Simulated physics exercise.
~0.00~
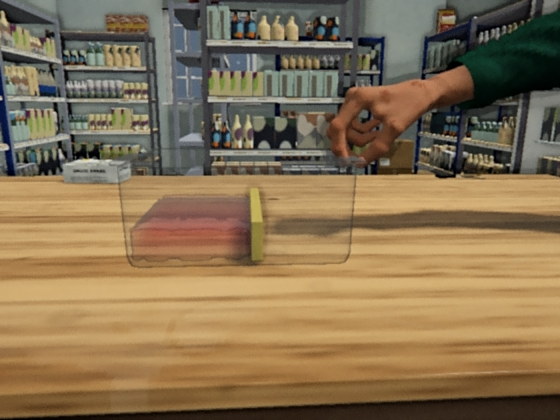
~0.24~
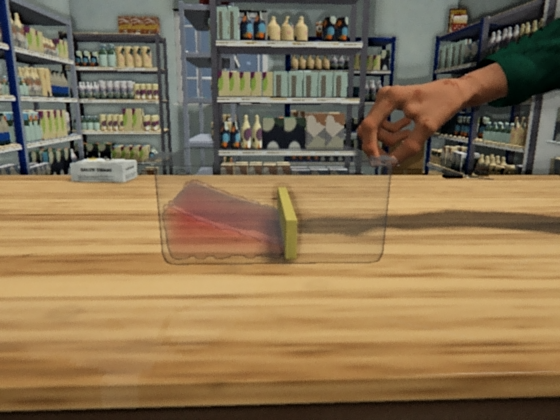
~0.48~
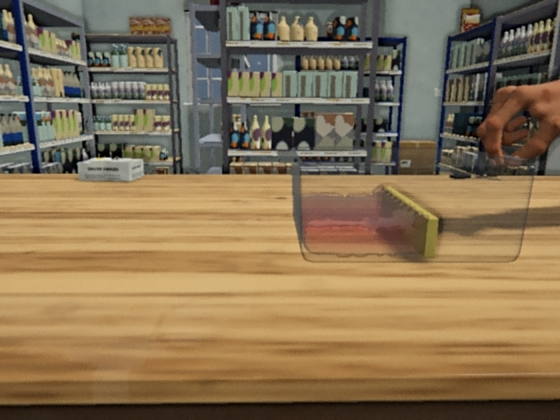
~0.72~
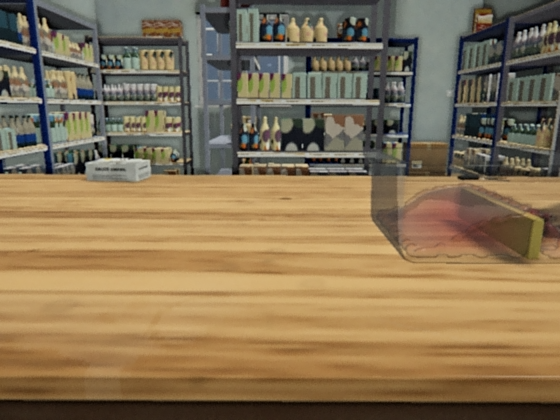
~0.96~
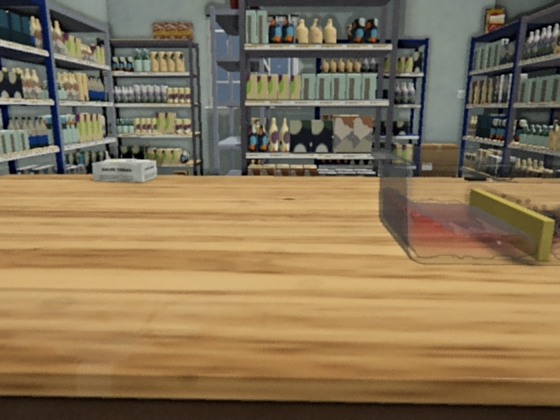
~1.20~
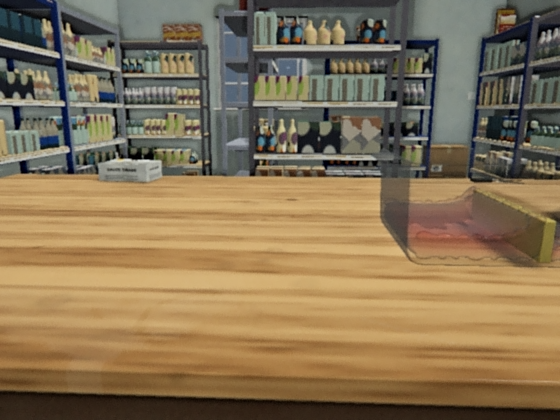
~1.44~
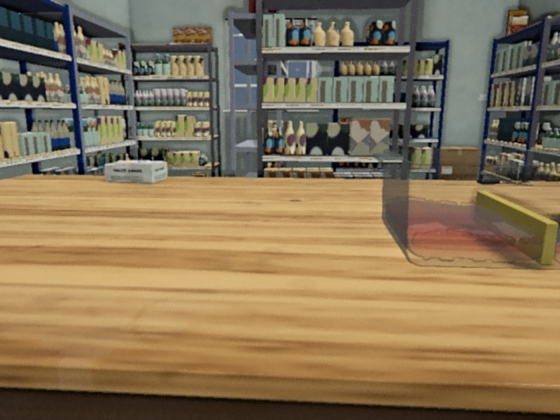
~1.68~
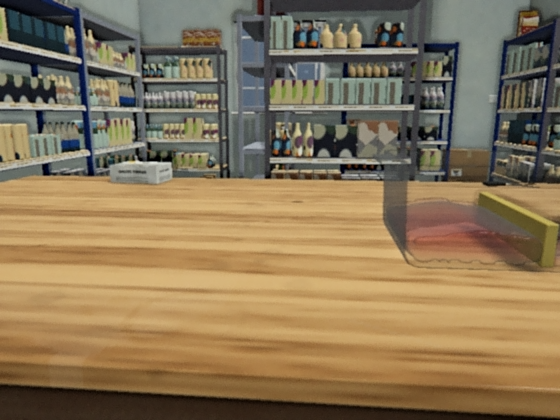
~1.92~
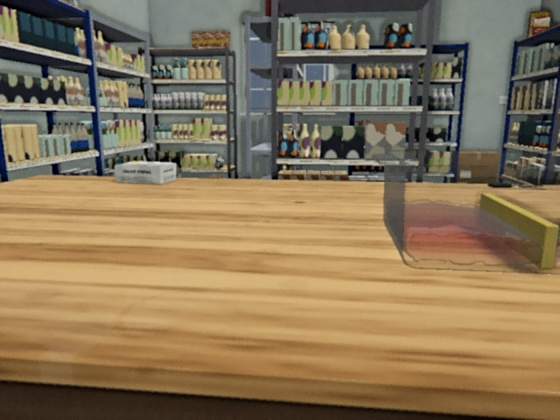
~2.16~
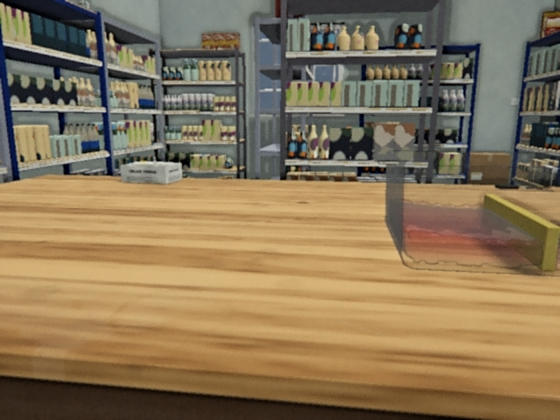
A clear food box with reddish water to the left of a low yellow wall sits on a wooden worktop, its right side empty, before shelves of bottles. A hand in a green sleeve tugs it to the right, and the water piles up against the left end. As the box slides on, the water surges back toward the wall, and the hand leaves view. Some water spills over into the right side. The box stops at the right edge of view, where the water settles, most still left of the upright wall and none outside the box.
